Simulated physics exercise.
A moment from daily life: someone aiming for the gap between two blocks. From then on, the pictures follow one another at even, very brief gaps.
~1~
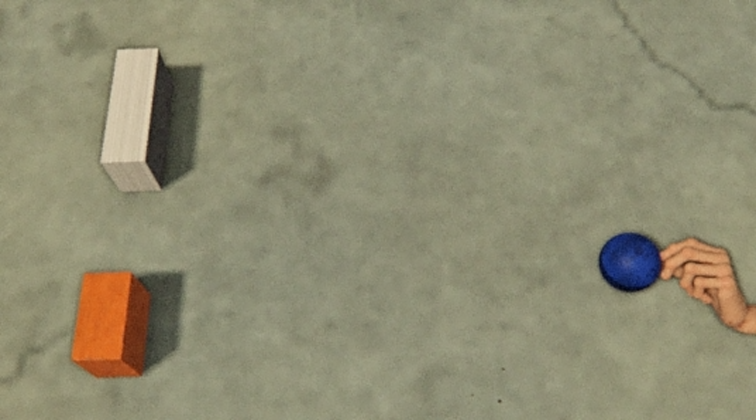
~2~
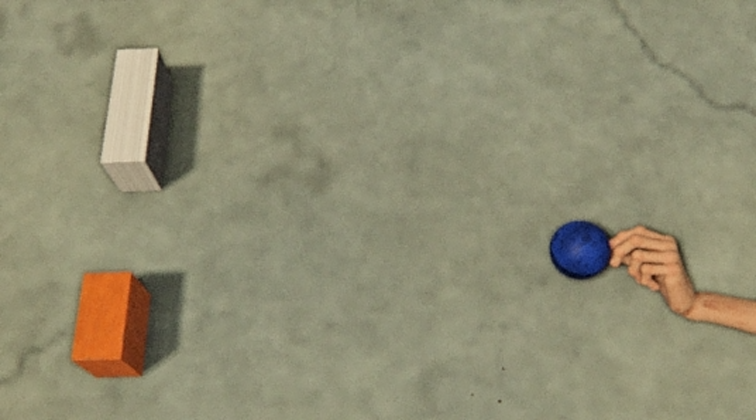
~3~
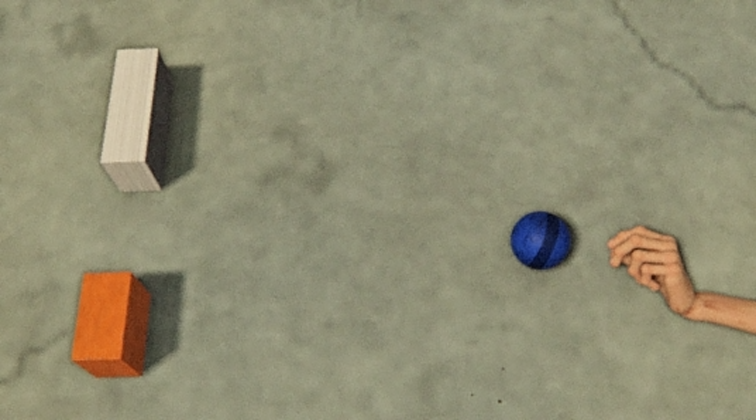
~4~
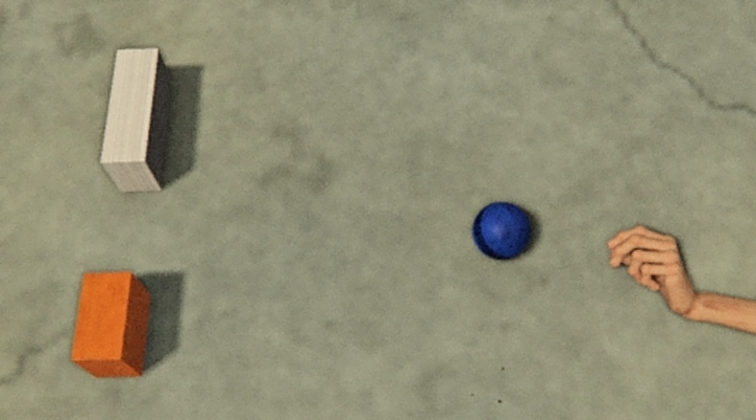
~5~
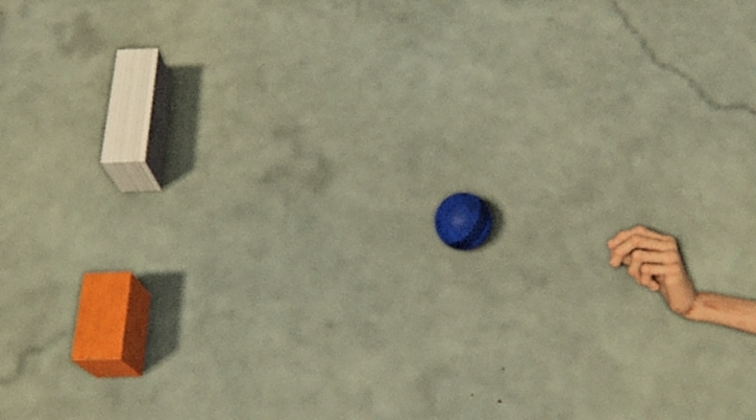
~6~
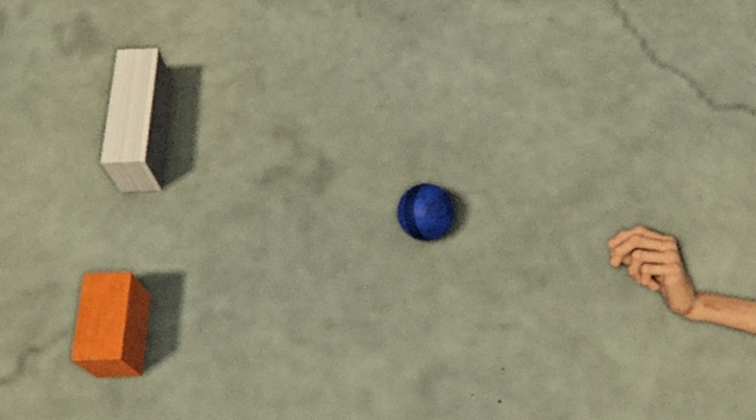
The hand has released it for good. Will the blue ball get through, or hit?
Most likely it is thwarted along the way.
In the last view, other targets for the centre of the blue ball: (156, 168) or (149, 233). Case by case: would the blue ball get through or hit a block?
First it gets blocked, then it clears the opening.
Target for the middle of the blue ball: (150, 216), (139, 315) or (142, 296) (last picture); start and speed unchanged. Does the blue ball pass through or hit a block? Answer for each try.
It goes through; meets a block; meets a block.
Then, 0.56 s later than the last frame, blue ball coming back near (227, 100).
When it is over, the blue ball hits a block.
